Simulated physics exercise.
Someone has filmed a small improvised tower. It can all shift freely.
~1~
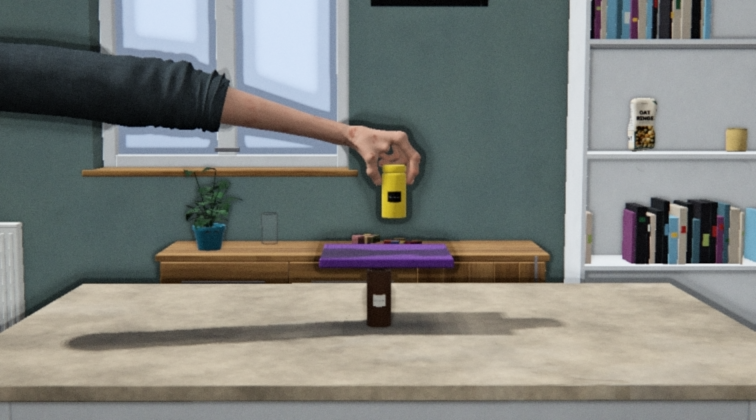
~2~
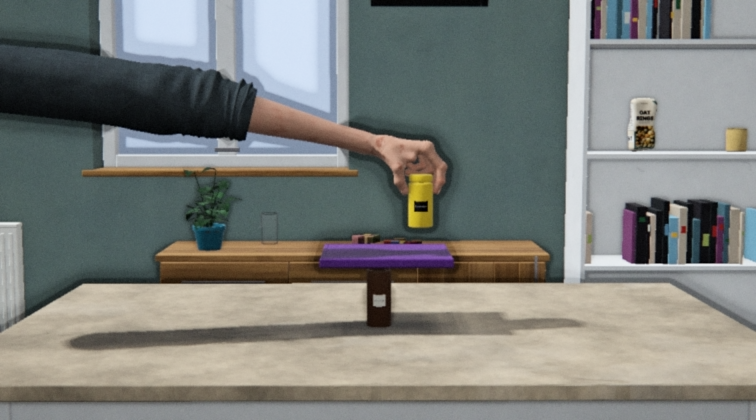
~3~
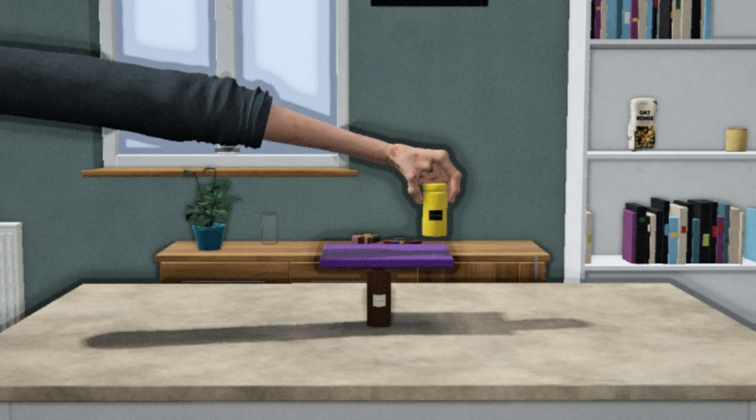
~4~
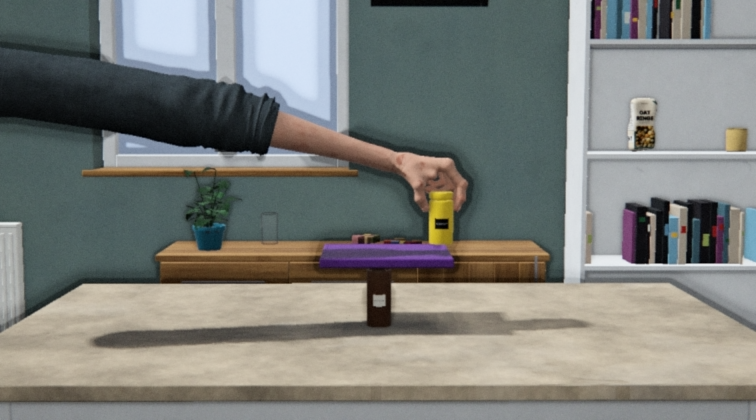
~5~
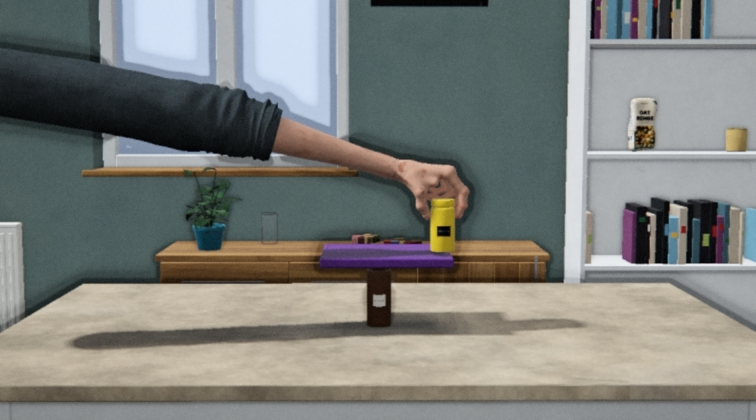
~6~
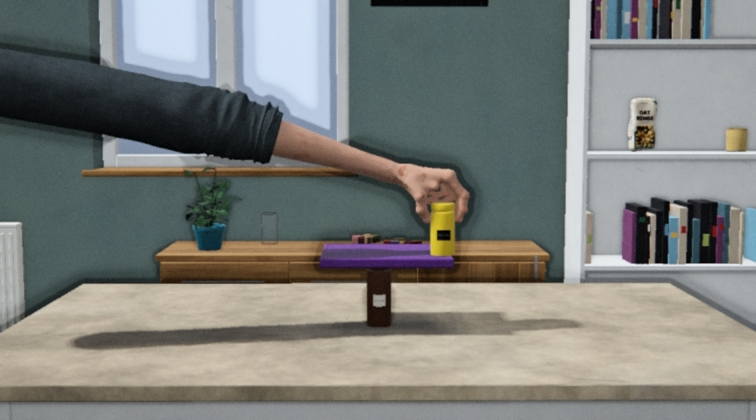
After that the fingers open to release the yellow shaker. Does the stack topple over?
Yes, I predict it will be unstable.
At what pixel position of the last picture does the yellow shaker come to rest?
In the final view it sits at roughly (492, 321).
Then, 0.40 s on from there, yellow shaker now fallen; purple lid turned 48° from how it was put.
Then, 0.50 s on from there, purple lid turned 59° from how it was put.
Then, 0.70 s on from there, purple lid now fallen; brown shaker turned 32° from how it was put.
Then, 0.80 s on from there, brown shaker now fallen.
In the end, fallen, brown shaker, purple lid and yellow shaker. At the end, from the last picture's camera, yellow shaker near (492, 321). The stack gives way.
